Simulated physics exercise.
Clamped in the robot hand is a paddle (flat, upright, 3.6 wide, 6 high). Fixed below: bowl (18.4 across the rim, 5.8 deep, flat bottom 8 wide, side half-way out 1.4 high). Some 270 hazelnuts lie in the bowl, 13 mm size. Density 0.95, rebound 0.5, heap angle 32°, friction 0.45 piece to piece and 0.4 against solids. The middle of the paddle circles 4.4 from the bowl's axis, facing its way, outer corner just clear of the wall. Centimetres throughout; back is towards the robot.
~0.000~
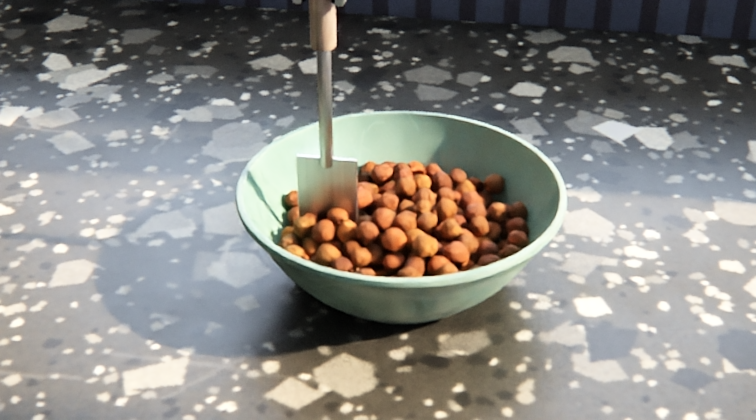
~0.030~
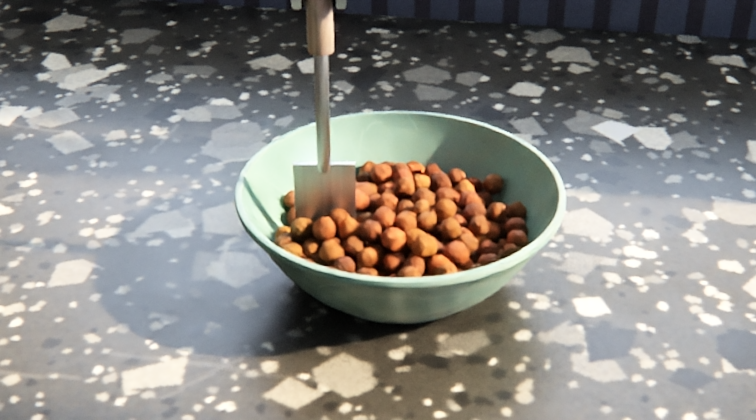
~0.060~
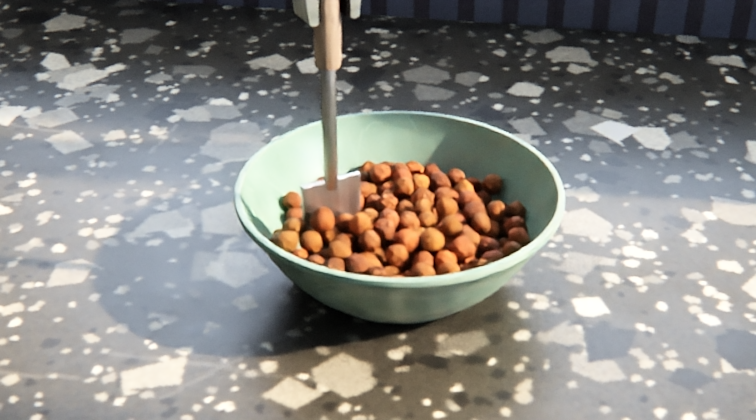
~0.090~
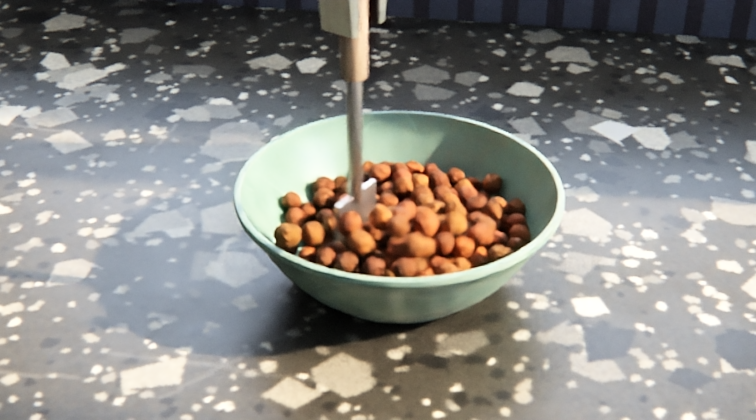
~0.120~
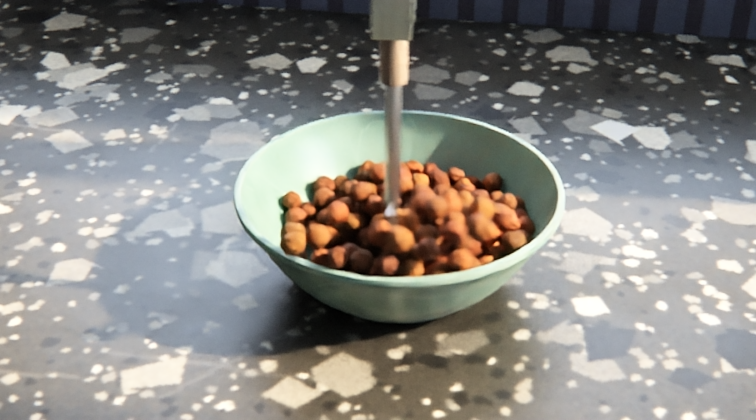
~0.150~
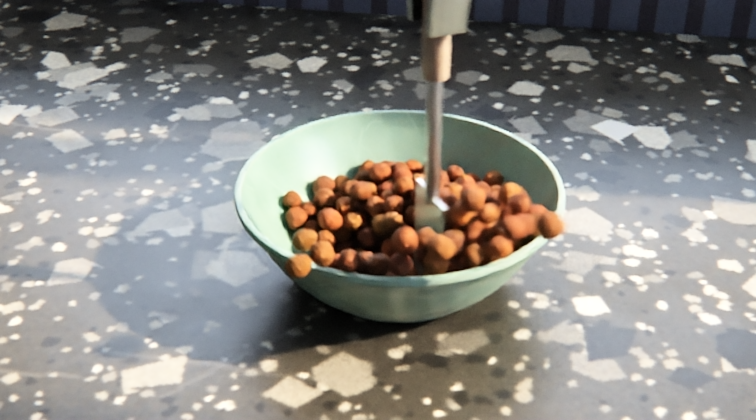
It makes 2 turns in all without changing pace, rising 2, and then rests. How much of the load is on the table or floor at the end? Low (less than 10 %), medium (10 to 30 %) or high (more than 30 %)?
Answer: High; more than 30 % of the hazelnuts finish on the table or floor.
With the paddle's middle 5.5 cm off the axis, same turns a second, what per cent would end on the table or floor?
In that case some 30 per cent.
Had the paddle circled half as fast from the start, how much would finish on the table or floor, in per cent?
In that case some 15 per cent.
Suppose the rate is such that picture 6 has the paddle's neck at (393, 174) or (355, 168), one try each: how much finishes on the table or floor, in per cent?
Some 30 and 15 per cent.
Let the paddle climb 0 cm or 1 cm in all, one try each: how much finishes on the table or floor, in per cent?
Some 50 and 50 per cent.
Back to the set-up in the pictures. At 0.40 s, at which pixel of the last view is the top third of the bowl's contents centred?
At about (297, 199).
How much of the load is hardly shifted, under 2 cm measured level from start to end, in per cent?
About 10 per cent.
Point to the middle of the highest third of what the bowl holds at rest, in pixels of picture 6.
At about (425, 238).
After 0.40 s, 353° round, highest piece 9 above the table; 185 in the bowl, 53 on the table or floor, 31 in flight or on the tool.
After 0.65 s, 225° round, highest piece 8 above the table; 160 in the bowl, 104 on the table or floor, 5 in flight or on the tool.
After 0.97 s, 0° round, highest piece 4 above the table; 157 in the bowl, 112 on the table or floor.
After 1.67 s, 0° round, highest piece 4 above the table; 157 in the bowl, 112 on the table or floor.
In the end, 157 in the bowl, 112 on the table or floor. That is 42 % on the table or floor.
